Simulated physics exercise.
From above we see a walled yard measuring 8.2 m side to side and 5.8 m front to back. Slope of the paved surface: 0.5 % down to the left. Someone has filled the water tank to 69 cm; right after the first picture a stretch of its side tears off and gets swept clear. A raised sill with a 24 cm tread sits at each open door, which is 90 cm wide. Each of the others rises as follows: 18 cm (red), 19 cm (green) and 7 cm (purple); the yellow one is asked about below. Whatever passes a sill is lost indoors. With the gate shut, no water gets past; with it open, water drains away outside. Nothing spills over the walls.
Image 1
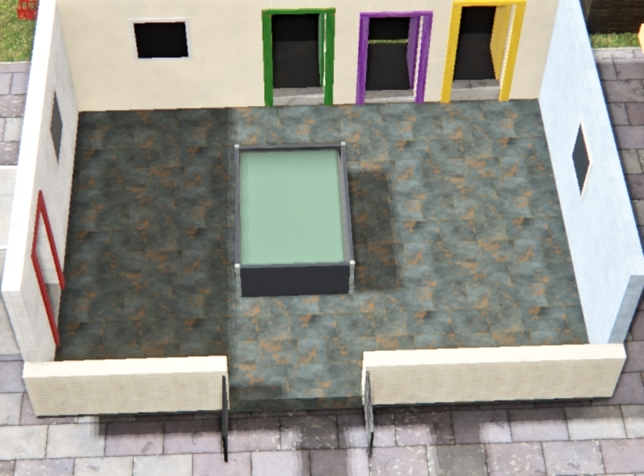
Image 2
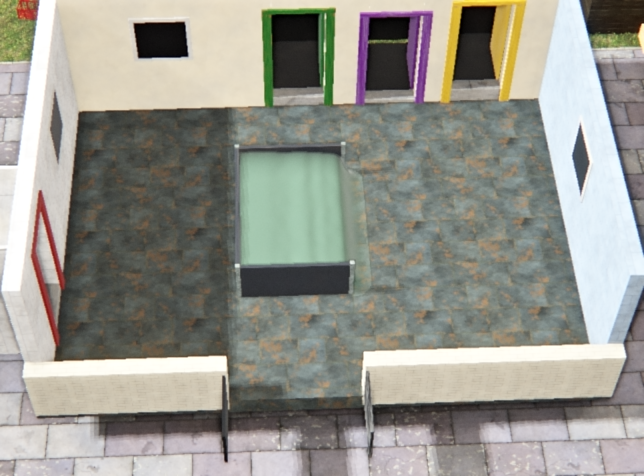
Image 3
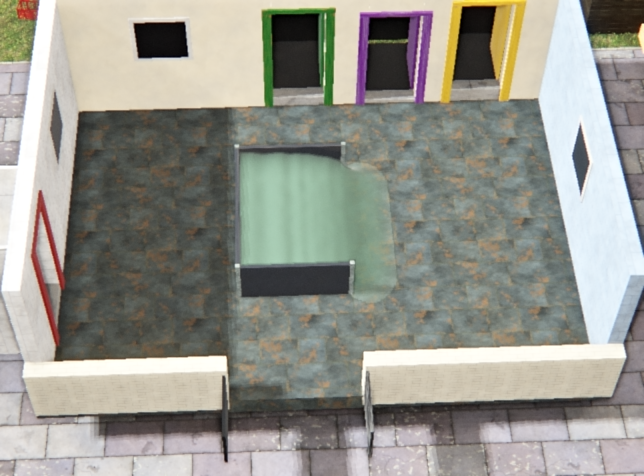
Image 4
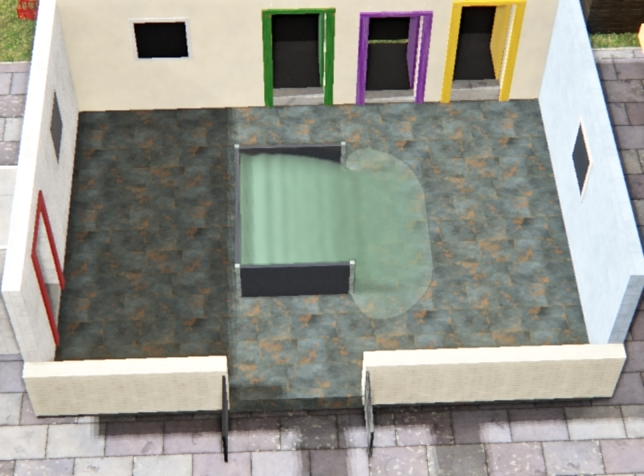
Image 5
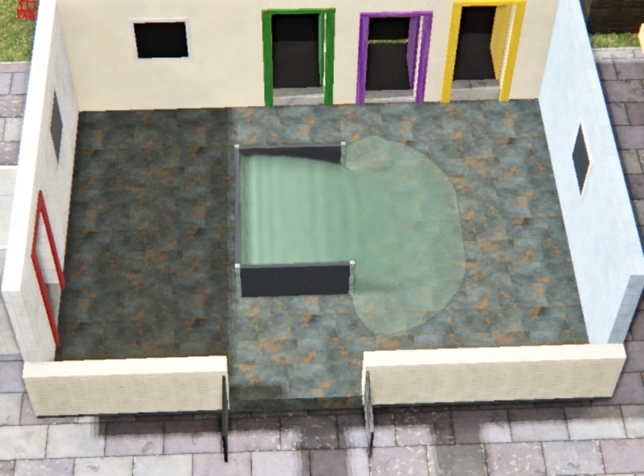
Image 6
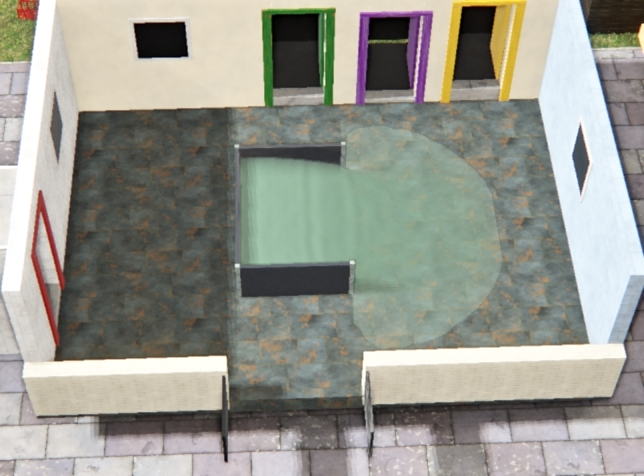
The video shows a walled yard with a tank of still, greenish water near its centre; the tank's right side disappears, and water pours out through the gap, spreading rightward across the paved floor in a widening, rounded sheet.
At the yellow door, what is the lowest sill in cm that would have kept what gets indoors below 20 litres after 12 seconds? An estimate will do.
Somewhere near 17 cm.
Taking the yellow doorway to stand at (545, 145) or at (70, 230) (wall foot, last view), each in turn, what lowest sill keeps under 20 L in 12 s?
Roughly 20 cm, then roughly 7.5 cm.
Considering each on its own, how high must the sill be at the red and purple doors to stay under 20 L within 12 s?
Some 7.0 cm for red, some 6.0 cm for purple.
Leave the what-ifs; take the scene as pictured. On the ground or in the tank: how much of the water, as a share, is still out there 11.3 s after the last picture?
Roughly 94 %.
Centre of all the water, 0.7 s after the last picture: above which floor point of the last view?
Around (379, 230).
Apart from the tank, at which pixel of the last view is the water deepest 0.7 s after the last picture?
At about (560, 225).
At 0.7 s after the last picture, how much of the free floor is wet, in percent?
Wet share: Near 40 %.
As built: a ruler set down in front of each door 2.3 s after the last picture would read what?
In cm - red: 0, green: 0, purple: 4, yellow: 25.
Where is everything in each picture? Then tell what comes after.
Still water, 69 cm deep, in the water tank at (292, 206); the yellow door at (480, 59) is dry, in the first frame.
Water pours out at (345, 223) and has run 0.3 m, to (363, 214); about 9 cm deep outside, 69 cm at the back, in the second frame.
Water pours out at (345, 224) and has run 0.7 m, to (391, 284); about 13 cm deep outside, 69 cm at the back, in the third frame.
The gap is at (345, 225), the front 1.3 m out at (428, 276); the back of the water tank holds 62 cm, in the fourth frame.
Water pours out at (345, 226) and has run 1.8 m, to (461, 269); about 9 cm deep outside, 58 cm at the back, in the fifth frame.
Water pours out at (345, 226) and has run 2.4 m, to (497, 262); about 7 cm deep outside, 57 cm at the back; 1.3 m in a straight line remain to the yellow door at (480, 59), in the sixth frame.
Then, 0.7 s after the last picture water covers 40 % of the floor, deepest (38 cm) near (560, 225); it has not reached the yellow door.
Then, 2.3 s after the last picture water covers 45 % of the floor, deepest (34 cm) near (591, 374); 25 cm at the yellow door, 0 litres in over its 27 cm sill.
Then, 11.3 s after the last picture water covers 100 % of the floor, deepest (14 cm) near (233, 253); 4 cm at the yellow door, 1 litre in over its 27 cm sill.
At the yellow door as built, the water peaked near 25 cm, 2.3 s after the last picture.
Run again over the same 12 s with other heights there, 30 litres in over 15.5 cm, 9 litres over 20.5 cm. The limit of 20 litres is kept from about 17 cm up.
